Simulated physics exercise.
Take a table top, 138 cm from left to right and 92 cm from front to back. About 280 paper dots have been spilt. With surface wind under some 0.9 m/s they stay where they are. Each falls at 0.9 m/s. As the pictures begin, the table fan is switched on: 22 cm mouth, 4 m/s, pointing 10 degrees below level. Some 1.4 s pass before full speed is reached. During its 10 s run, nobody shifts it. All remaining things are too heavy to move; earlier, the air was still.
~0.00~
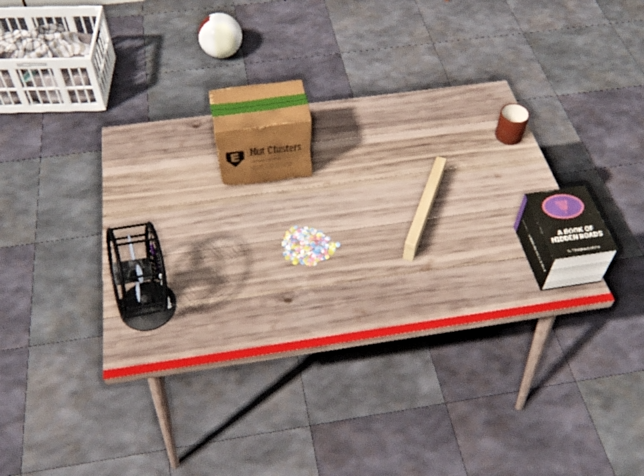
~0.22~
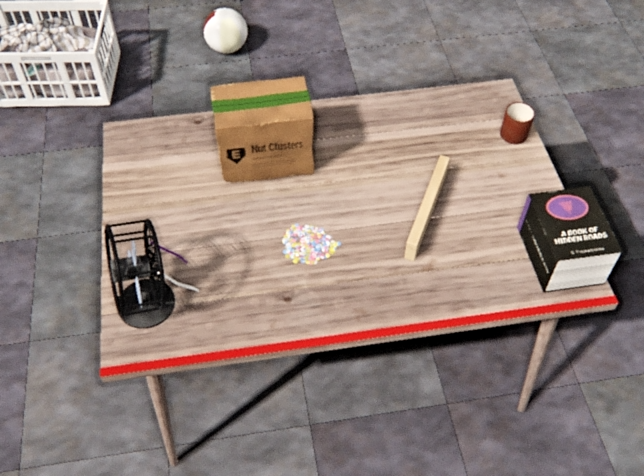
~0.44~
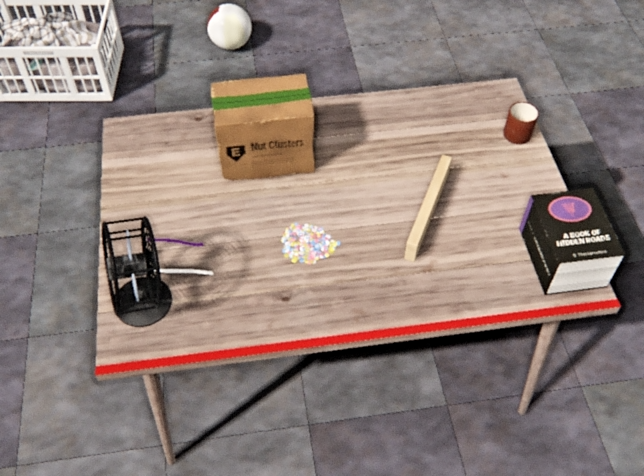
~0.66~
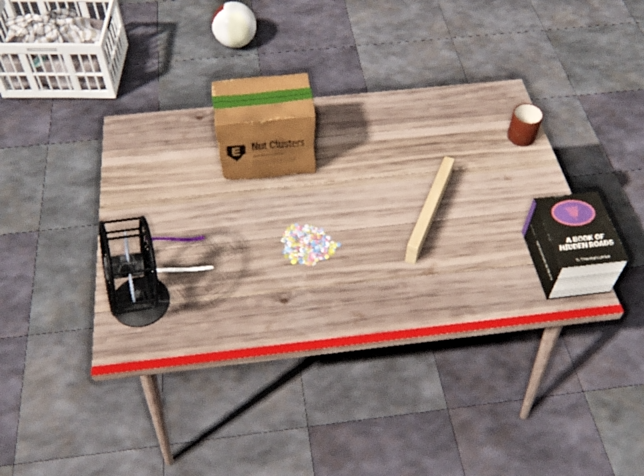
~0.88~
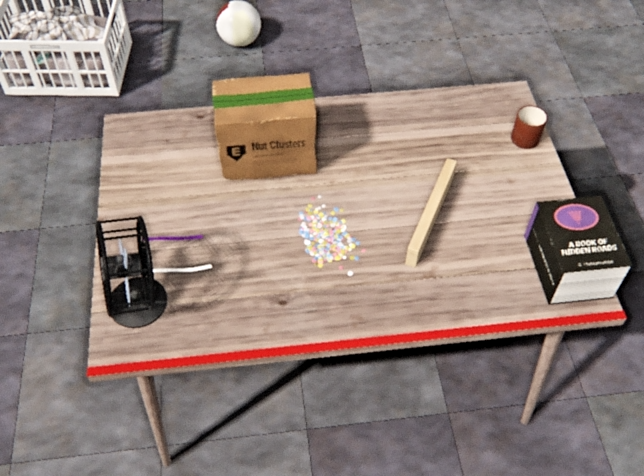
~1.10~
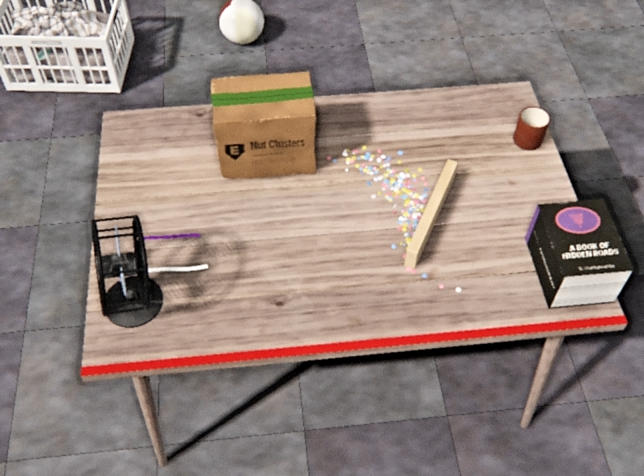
On a wooden table top with a box, a board, a book and a cup, ribbons stream from a black fan at left while a pile of pale paper dots lies still, then spreads and slides right to the board.
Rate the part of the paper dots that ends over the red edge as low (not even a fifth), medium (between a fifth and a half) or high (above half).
Low.
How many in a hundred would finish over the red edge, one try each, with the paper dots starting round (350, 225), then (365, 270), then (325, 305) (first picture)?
About 0, 90 and 100 in a hundred, in that order.
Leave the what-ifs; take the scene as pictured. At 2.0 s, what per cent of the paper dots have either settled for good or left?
Roughly 70 per cent of them.
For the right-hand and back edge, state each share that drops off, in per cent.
I'd put it near 10 percent on the right-hand side and close to 80 percent at the back.
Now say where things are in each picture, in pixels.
The middle of the paper dots is near (306, 246), none has stirred yet and the mouth of the table fan is at (136, 271), in the first picture.
The middle of the paper dots is near (306, 244), none has stirred yet and the red edge is centred on (369, 339), in the second picture.
The middle of the paper dots is near (305, 244), none has stirred yet, the top of a box is at (262, 99) and the top of a board is at (431, 198), in the third picture.
The middle of the paper dots is near (305, 245) and none has stirred yet, in the fourth picture.
The middle of the paper dots is near (324, 237), the farthest in sight from the table fan is at (342, 210) and about 80 % have left their places, in the fifth picture.
The middle of the paper dots is near (399, 194), the farthest in sight from the table fan is at (420, 170) and all have left their places, in the sixth picture.
After 2.0 s, 1 % are over the red edge; the middle of those still in play is near (394, 108); 74 % have settled or left.
After 3.2 s, 1 % are over the red edge; the middle of those still in play is near (388, 107); 88 % have settled or left.
After 5.5 s, 1 % are over the red edge; the middle of those still in play is near (388, 107); 91 % have settled or left.
After 10.0 s, at the end, 1 % are over the red edge; the middle of those still in play is near (388, 106).
